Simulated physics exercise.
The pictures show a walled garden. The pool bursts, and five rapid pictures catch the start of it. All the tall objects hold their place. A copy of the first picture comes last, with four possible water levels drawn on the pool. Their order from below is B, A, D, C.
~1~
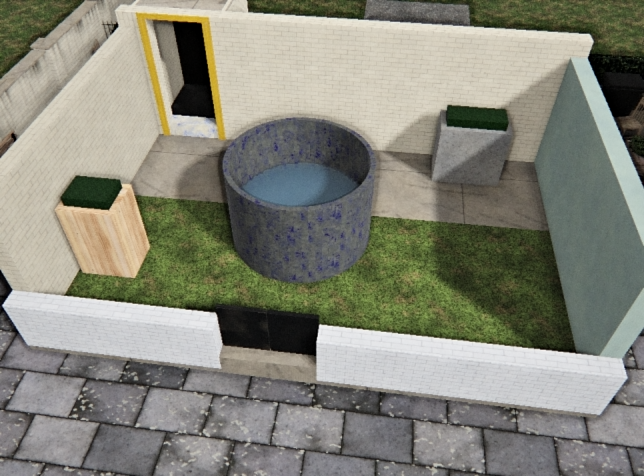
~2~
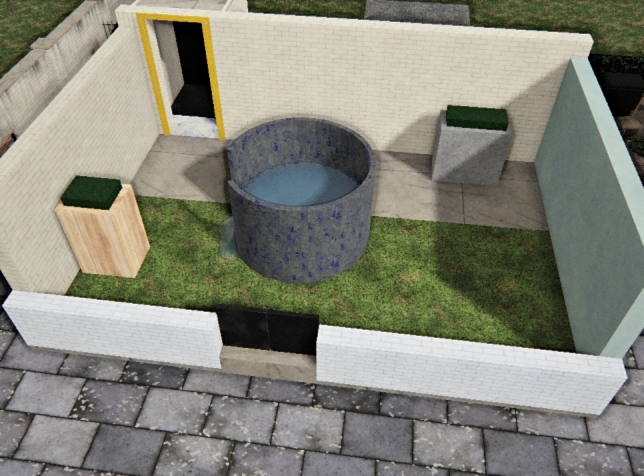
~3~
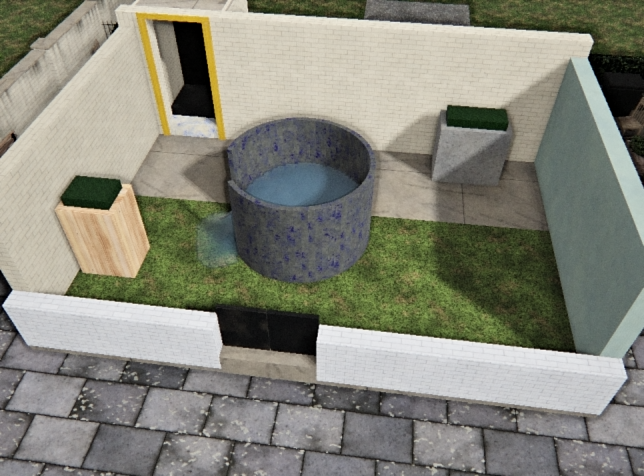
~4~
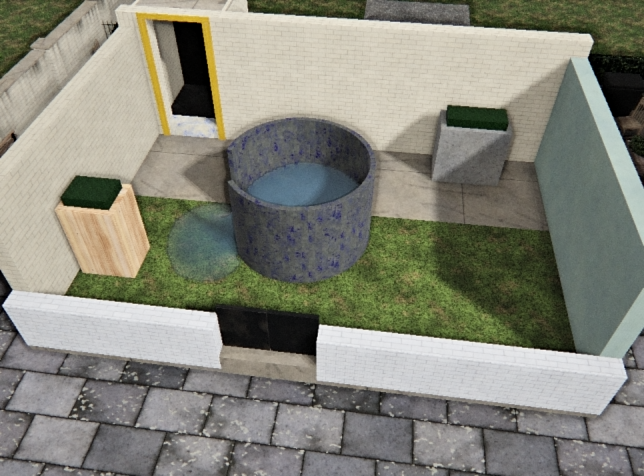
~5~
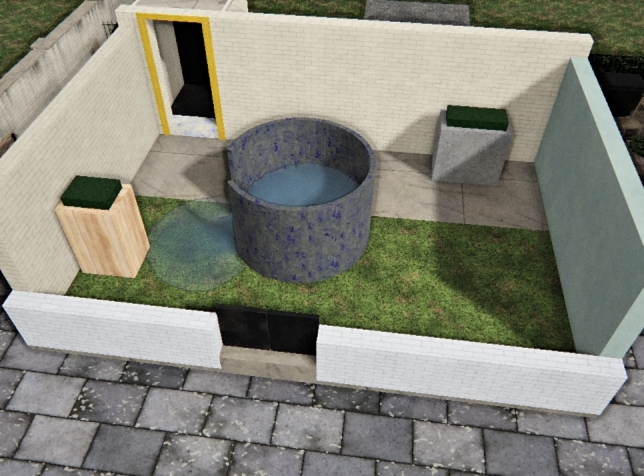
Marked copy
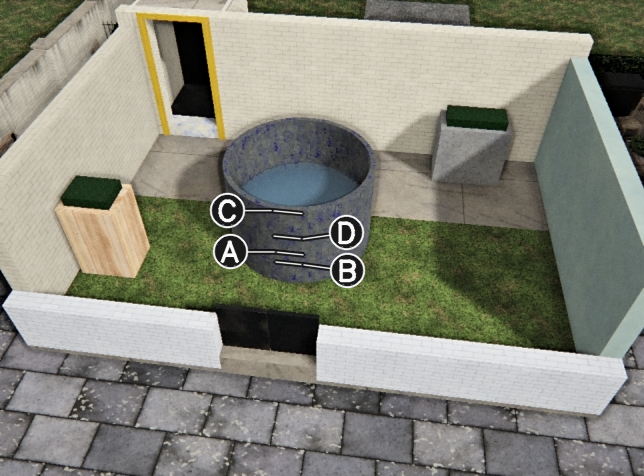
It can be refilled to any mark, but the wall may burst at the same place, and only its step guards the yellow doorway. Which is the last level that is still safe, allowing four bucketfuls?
The limit is D.
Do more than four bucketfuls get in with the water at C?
Yes, it does.
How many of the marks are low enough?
Three.
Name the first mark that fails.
C.
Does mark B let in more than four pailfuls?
No.
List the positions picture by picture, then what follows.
The first frame shows water in the pool at rest, its middle at (301, 202); foot of the yellow doorway at (195, 137); shut gate at (268, 316).
In the second frame, 1 % of the ground under water, visible out to (236, 257).
In the third frame, 2 % of the ground under water, visible out to (209, 219).
In the fourth frame, 5 % of the ground under water, visible out to (180, 268).
In the fifth frame, 8 % of the ground under water, visible out to (156, 236).
In white, A at (289, 253); B at (289, 263); C at (286, 212); D at (288, 237); from the bottom up B, A, D, C.
If A is chosen, nothing gets over.
If B is chosen, nothing gets over.
If C is chosen, about 11 bucketfuls get in.
If D is chosen, a splash gets over, under a bucket.
